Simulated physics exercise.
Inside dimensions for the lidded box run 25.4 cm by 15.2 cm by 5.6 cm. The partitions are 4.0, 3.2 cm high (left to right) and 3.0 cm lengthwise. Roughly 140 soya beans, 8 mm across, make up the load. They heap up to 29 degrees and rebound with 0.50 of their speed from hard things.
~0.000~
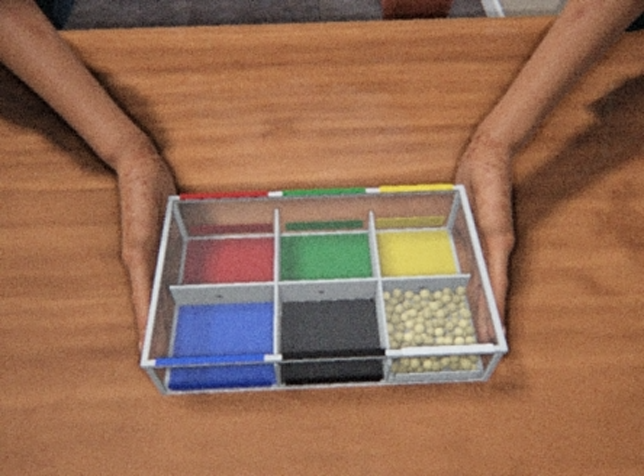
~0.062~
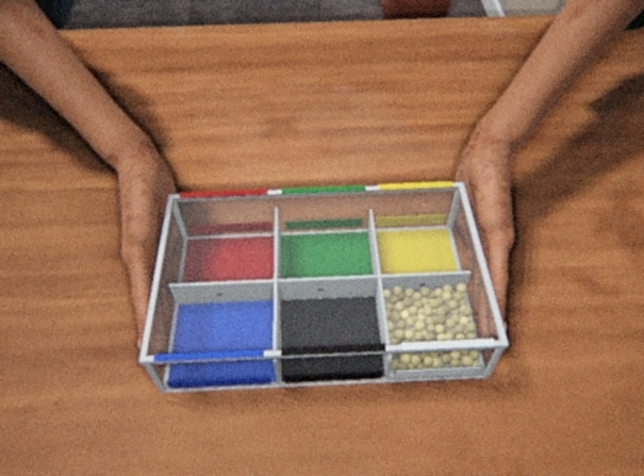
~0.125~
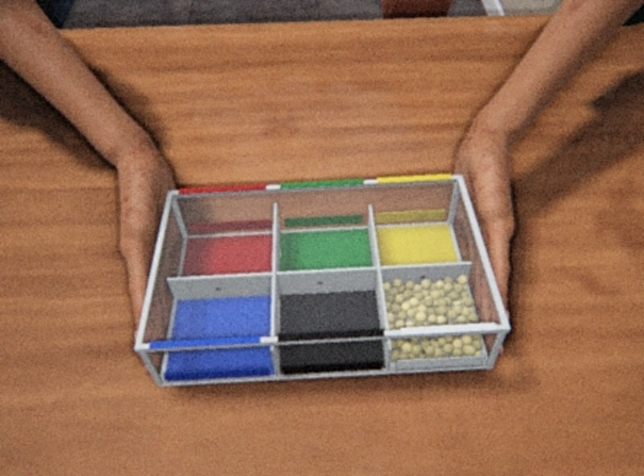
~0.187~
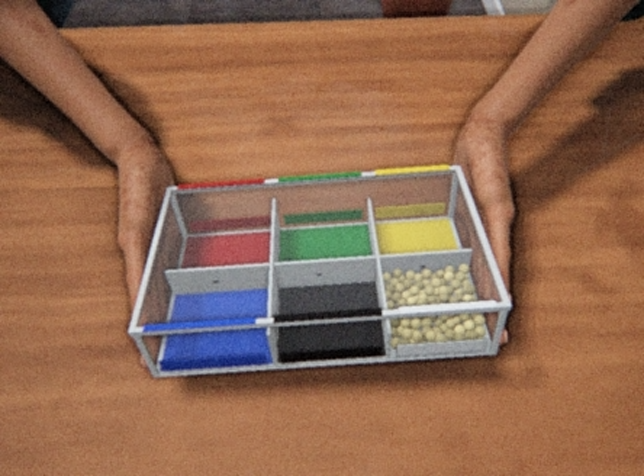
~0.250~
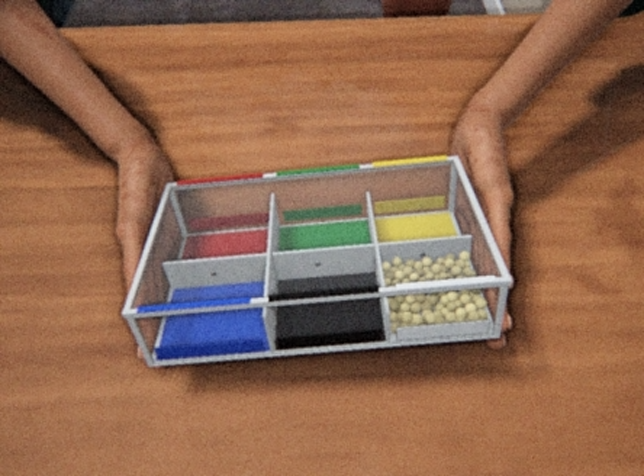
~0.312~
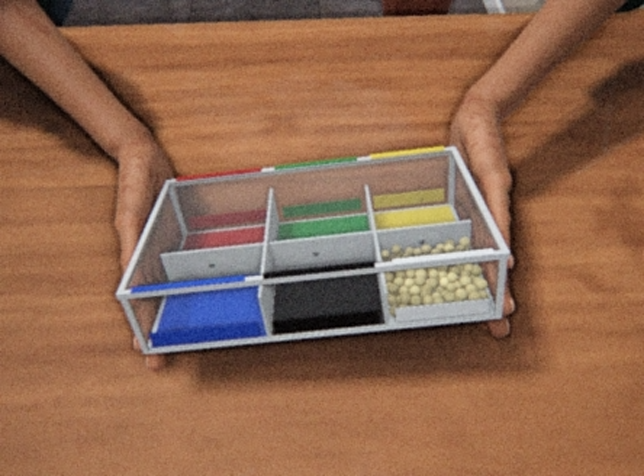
On a wooden table, two hands held a clear box with six compartments, pale beans in the front right one, and gradually tilted it, its front face coming more into view.
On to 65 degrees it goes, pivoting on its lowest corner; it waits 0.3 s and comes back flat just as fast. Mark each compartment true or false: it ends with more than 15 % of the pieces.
Red compartment: False, blue compartment: False, green compartment: False, yellow compartment: False, white compartment: True, black compartment: False.
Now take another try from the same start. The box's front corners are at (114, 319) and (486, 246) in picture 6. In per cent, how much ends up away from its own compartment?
It would come to roughly 15 percent.
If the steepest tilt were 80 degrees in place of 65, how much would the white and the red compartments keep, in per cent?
In per cent, white 55 and red 0.
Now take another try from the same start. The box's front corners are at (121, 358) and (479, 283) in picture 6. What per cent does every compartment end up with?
In per cent, the final split is red 0, blue 0, green 0, yellow 0, white 90, black 10.
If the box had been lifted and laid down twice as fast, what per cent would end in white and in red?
In that case white keeps 80 per cent while red keeps 0 per cent.
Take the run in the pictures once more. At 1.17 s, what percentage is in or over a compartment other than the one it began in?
At that moment it's some 10 per cent.
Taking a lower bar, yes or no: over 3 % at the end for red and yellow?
With red that fails, while with yellow that holds.
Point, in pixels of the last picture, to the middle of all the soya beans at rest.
(415, 308) or so.
After 1.17 s, tilt 65 degrees; green 5 %, yellow 5 %, white 90 %.
After 1.74 s, tilt 32 degrees; green 5 %, yellow 10 %, white 90 %.
Then, at 2.37 s, tilt 0 degrees; green 5 %, yellow 10 %, white 90 %.
In the end, at 2.7 s, red 0 %, blue 0 %, green 5 %, yellow 10 %, white 90 %, black 0 %.
